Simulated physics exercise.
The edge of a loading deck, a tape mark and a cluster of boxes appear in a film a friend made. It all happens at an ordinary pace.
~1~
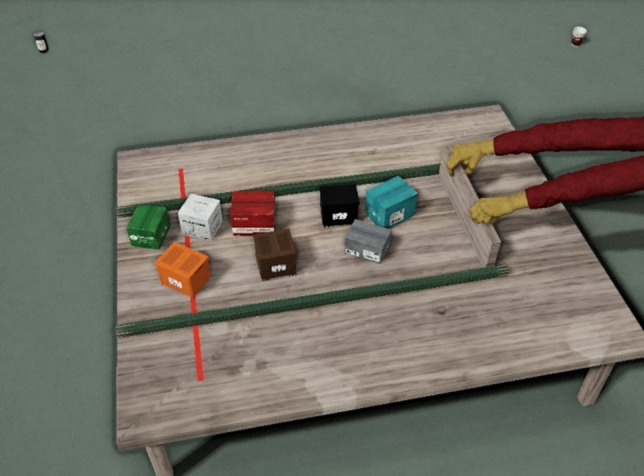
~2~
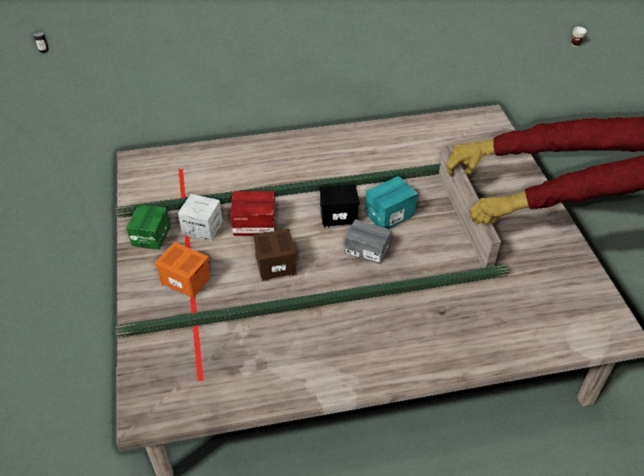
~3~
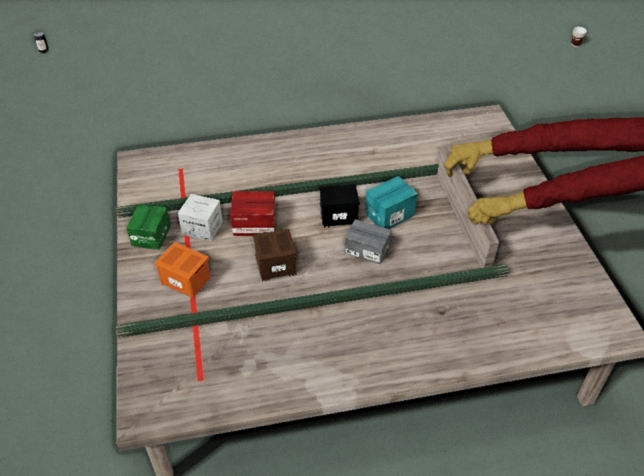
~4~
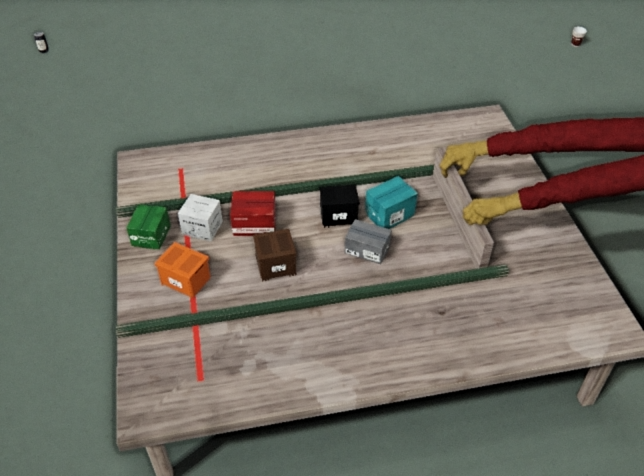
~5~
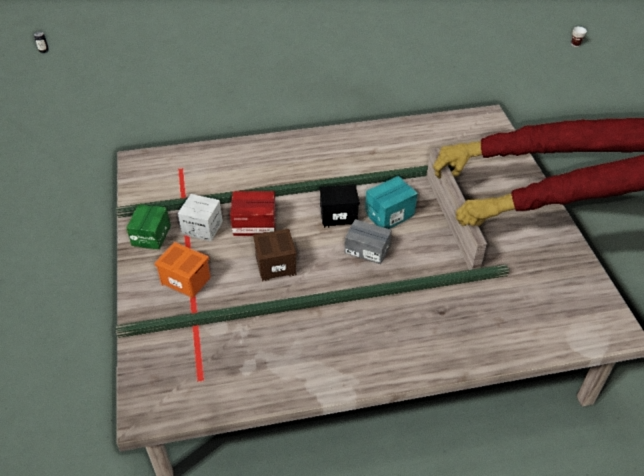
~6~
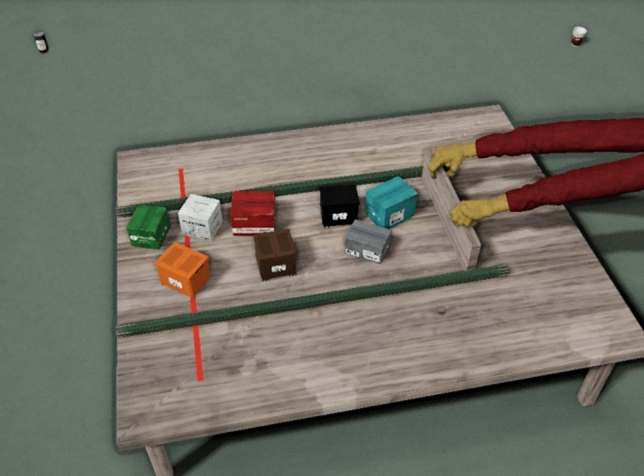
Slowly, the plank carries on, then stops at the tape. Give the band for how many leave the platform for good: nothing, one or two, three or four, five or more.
It ends with three or four down.
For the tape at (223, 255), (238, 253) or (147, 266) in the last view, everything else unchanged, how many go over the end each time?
Ground tally per try: 2 / 2 / 6.
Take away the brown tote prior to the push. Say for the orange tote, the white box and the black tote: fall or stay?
Outcome: Orange tote is not lost; white box ends up off; black tote is not lost.
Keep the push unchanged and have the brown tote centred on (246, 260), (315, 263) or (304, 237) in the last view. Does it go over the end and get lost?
Results in order: Not lost; not lost; not lost.
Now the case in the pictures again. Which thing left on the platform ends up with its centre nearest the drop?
Black tote.
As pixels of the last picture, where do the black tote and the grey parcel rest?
I'd say approximately (124, 232) and then (167, 263).
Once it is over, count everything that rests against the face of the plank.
The count in contact is 2.
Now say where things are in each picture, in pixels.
The first frame shows green box (149, 227); orange tote (184, 271); white box (201, 218); plank (467, 206); tape (189, 260).
The second frame shows orange tote (184, 271); black tote (339, 206).
The third frame shows white box (201, 218); turquoise parcel (391, 204).
The fourth frame shows green box (149, 227); red box (254, 214).
The fifth frame shows orange tote (184, 271); grey parcel (368, 242).
The sixth frame shows green box (149, 227); orange tote (184, 271); white box (201, 218); plank (449, 208); tape (189, 260).
Early on, none off yet; green box at rest near (149, 227); orange tote at rest near (184, 271); white box moving near (197, 218).
Finally, the number that fall off is three or four; lost, red box, white box, orange tote and green box.
